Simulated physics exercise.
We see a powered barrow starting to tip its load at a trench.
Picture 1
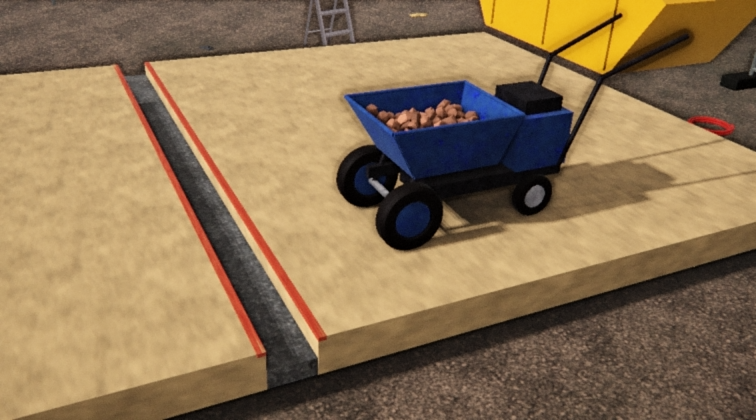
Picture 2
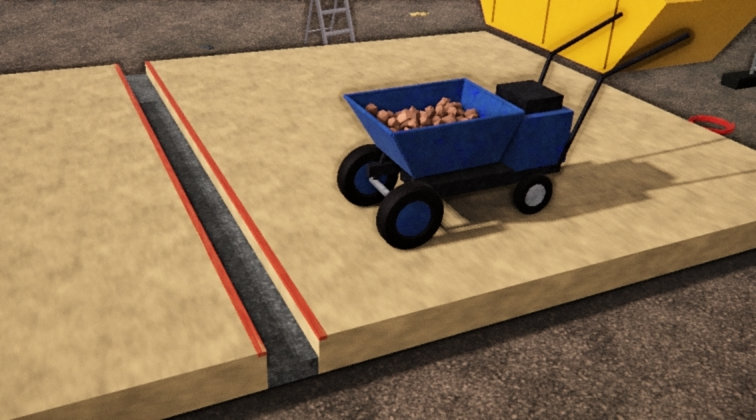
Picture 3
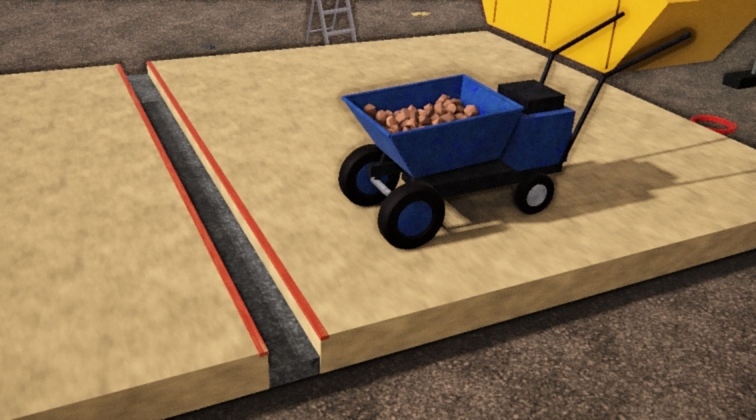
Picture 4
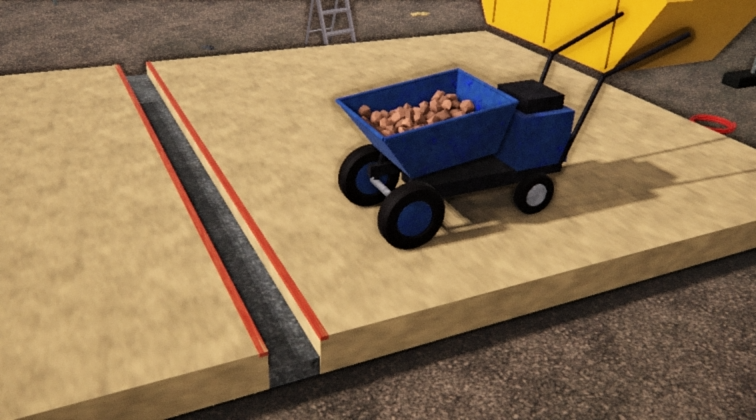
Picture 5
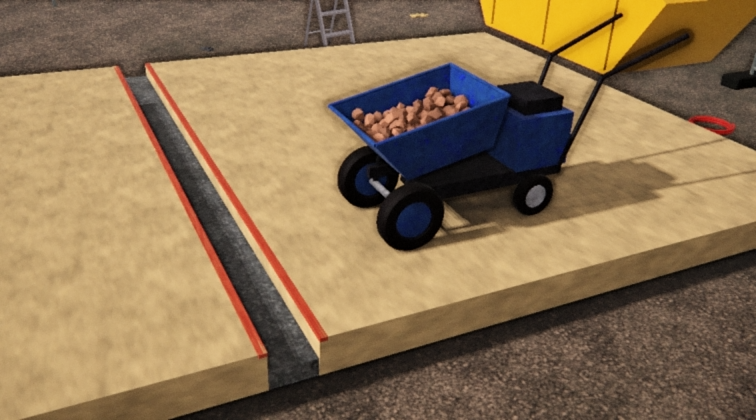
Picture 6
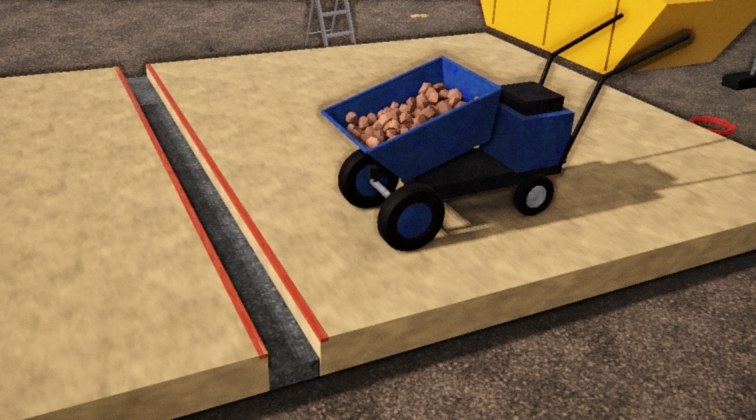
The footage shows a blue powered barrow loaded with brownish rubble standing on a pale platform, to the right of a narrow red-edged trench; the barrow stays in place while its skip gradually tilts forward, its front lip lowering toward the left.
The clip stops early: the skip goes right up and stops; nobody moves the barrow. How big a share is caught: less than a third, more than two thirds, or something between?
The trench takes from one third to two thirds.
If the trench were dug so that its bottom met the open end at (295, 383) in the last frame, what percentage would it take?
Near 60 %.
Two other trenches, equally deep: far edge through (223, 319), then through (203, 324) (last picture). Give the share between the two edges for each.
About 50 and 50 per cent.
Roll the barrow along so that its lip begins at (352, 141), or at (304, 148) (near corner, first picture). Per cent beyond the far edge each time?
First some 10, then 70 per cent.
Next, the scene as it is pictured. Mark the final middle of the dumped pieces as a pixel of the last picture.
Around (259, 252).
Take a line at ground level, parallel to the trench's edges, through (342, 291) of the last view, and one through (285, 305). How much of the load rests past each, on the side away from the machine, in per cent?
About 80 and 40 per cent.
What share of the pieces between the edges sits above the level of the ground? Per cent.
Near 15 %.
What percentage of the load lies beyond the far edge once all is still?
Near 5 %.
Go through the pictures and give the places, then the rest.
The first picture shows lip of the skip at (394, 135), level; top of the load at (426, 123), lumps of rubble; first edge of the trench at (299, 299); far edge at (241, 313), the trench under half as wide as the skip, and about half as deep as wide.
The second picture shows lip of the skip at (393, 135), level; top of the load at (425, 121).
The third picture shows lip of the skip at (391, 136), tipped barely; top of the load at (443, 122).
The fourth picture shows lip of the skip at (384, 140), tipped a little; top of the load at (438, 120).
The fifth picture shows lip of the skip at (376, 146), tipped a little; top of the load at (440, 113).
The sixth picture shows lip of the skip at (368, 152), tipped clearly; top of the load at (444, 107); first edge of the trench at (300, 300); far edge at (243, 314).
Soon after the last picture, skip tipped steeply; all in the skip.
A little later, skip tipped steeply; nearly all in the skip; a stray few short of the trench.
Later still, skip tipped right over; about half in the skip; about a quarter short of the trench; about a third in or heaped over the trench; a stray few beyond it.
By the end, skip tipped right over; a small part in the skip; about a third short of the trench; about half in or heaped over the trench; a stray few beyond it.
